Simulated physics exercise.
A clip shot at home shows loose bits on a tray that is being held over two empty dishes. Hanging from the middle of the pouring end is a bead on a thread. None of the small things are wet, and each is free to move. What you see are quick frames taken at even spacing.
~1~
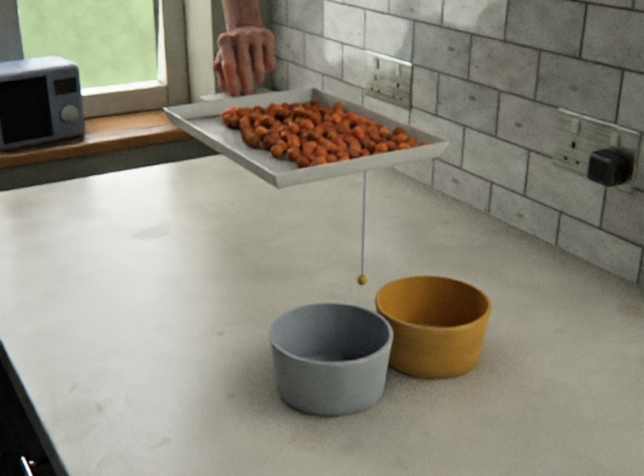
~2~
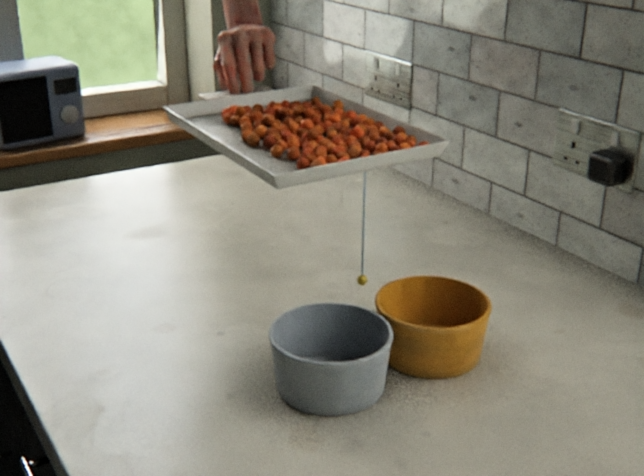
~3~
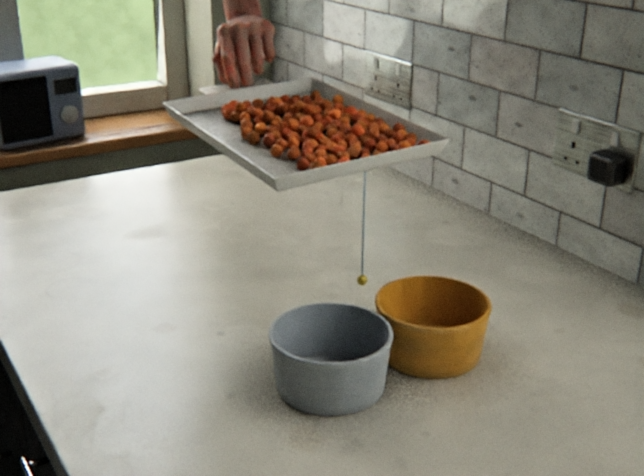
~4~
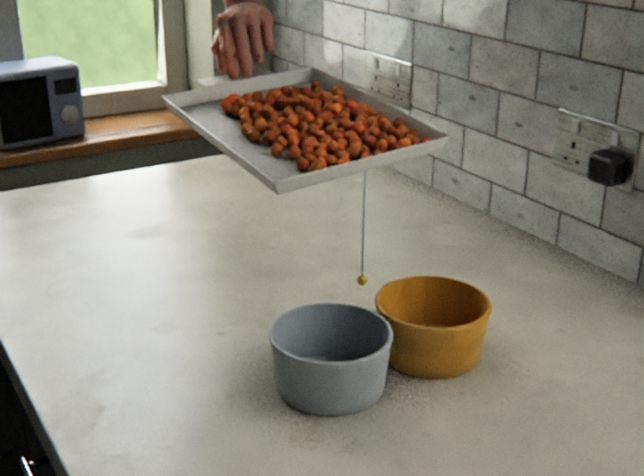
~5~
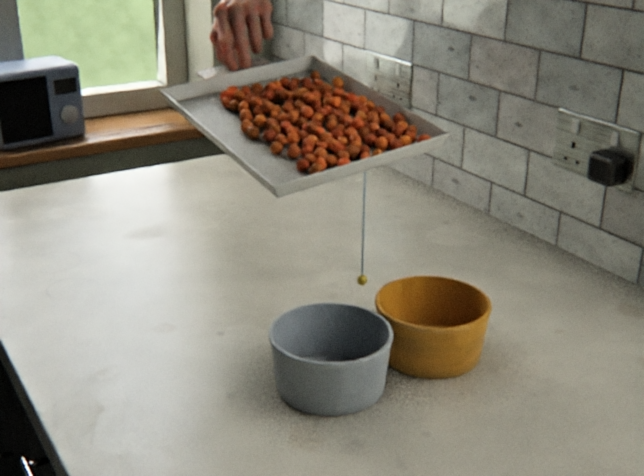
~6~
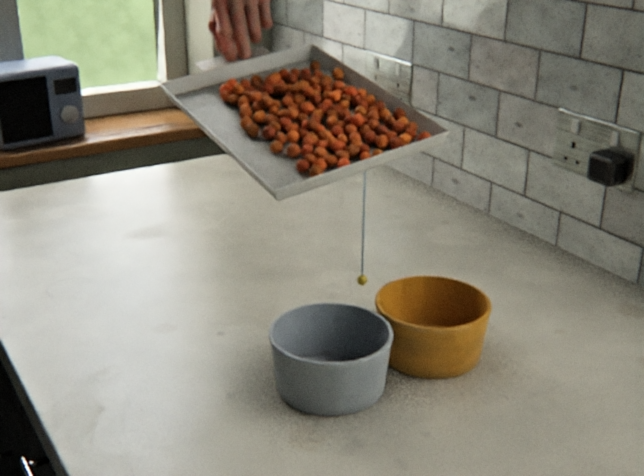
A tray of reddish-brown coated peanuts tilted slowly, its far side rising and its front left corner dipping slightly, as a hand held it above a grey bowl and a yellow one.
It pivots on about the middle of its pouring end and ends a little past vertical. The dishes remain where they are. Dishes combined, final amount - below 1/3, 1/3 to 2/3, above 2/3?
1/3 to 2/3.
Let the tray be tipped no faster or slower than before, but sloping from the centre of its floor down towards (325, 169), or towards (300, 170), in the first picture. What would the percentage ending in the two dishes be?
First case about 80 percent; second case about 60 percent.
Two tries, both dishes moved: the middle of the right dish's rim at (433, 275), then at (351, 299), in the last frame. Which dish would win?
In turn: The left dish; the dish on the left.
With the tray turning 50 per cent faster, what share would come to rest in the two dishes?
Near 50 in a hundred.
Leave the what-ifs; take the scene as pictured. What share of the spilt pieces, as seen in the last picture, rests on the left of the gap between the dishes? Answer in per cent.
I'd say some 100 in a hundred.
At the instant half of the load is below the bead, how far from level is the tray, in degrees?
The angle is around 90°.
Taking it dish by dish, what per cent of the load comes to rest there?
Left dish near 50 in a hundred; right dish near 0.
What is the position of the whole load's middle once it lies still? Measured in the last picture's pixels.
Close to (295, 380) in the last picture.
Soon, tray tipped steeply; nearly all on the tray; a stray few in the air.
A while on, tray tipped right over; a small part on the tray; about half in the left dish; about a third outside both; a small part in the air.
Towards the end, tray tipped past a quarter turn; about half in the left dish; about half outside both.
Finally, tray tipped past a quarter turn; about half in the left dish; none in the right dish; about half outside both.
